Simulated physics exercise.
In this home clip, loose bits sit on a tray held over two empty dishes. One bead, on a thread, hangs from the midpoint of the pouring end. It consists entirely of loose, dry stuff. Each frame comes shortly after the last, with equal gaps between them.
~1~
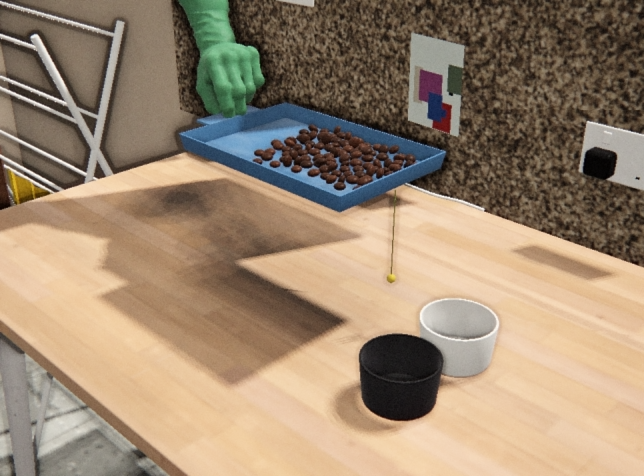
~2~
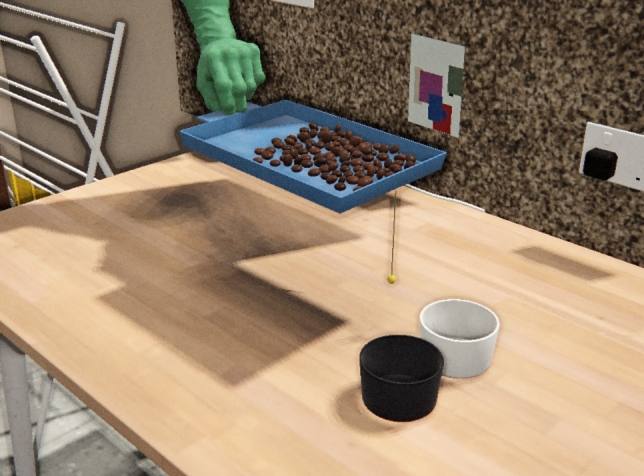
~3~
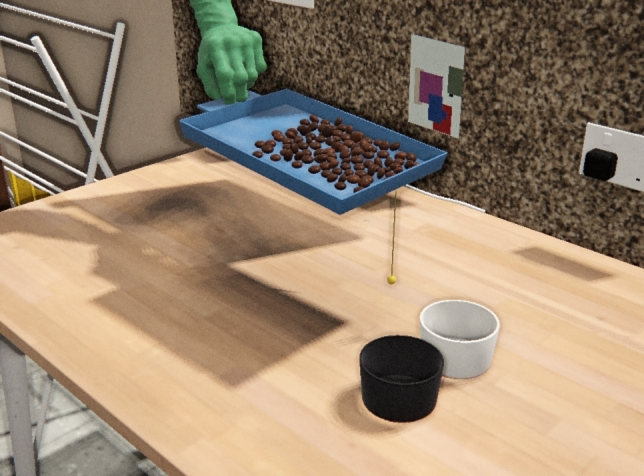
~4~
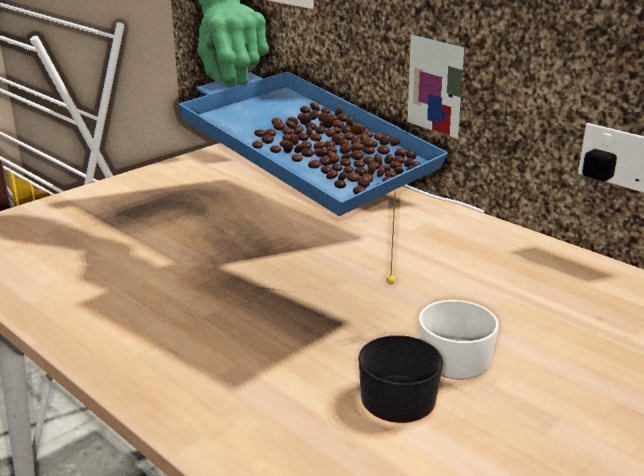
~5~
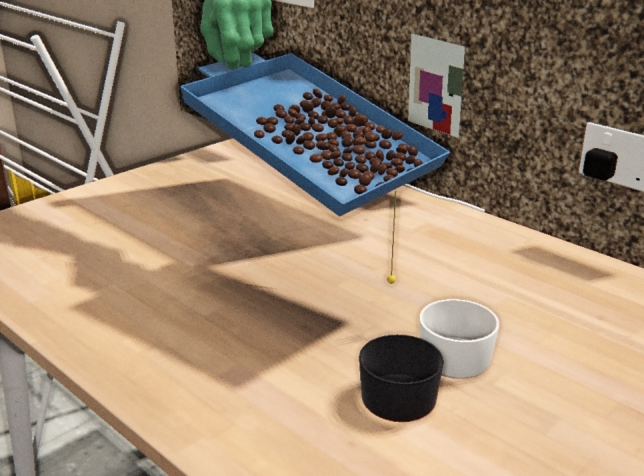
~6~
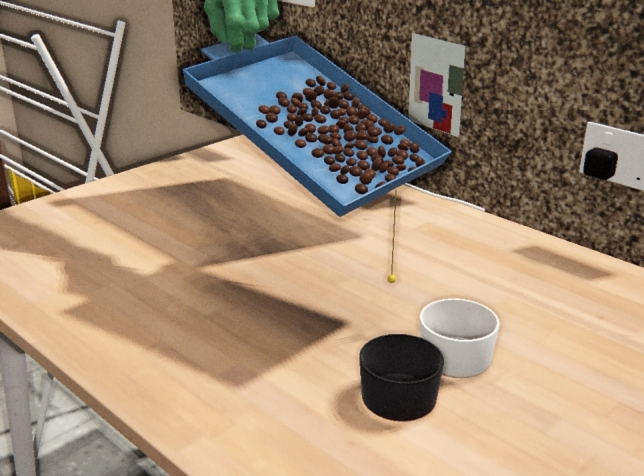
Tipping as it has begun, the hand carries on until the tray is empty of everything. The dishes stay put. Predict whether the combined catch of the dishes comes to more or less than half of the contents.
The load will mostly be spilled.
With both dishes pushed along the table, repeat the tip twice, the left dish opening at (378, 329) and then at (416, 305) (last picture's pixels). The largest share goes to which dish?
The one at left, then the one at left.
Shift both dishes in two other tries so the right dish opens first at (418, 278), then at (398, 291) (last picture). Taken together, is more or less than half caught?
Earlier try a minority share, later try a minority share.
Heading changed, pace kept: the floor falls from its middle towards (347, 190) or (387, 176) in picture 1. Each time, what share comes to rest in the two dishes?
The first try yields 20 percent and the second 20 percent.
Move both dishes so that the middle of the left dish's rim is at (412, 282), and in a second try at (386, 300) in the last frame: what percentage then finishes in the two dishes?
Near 0 % and 20 %.
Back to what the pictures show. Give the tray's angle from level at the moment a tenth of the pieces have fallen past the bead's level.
About 80°.
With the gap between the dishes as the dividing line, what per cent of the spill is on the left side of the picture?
80 per cent or thereabouts.
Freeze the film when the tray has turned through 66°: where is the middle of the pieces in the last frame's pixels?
Its middle sits at about pixel (388, 168).
Soon, tray tipped steeply; nearly all on the tray; a small part in the air.
A while on, tray tipped past a quarter turn; about a quarter on the tray; a small part in the left dish; a small part in the right dish; about a third outside both; about a quarter in the air.
Towards the end, tray tipped past a quarter turn; a small part in the left dish; about a quarter in the right dish; most outside both.
Finally, tray tipped past a quarter turn; a small part in the left dish; about a quarter in the right dish; most outside both.
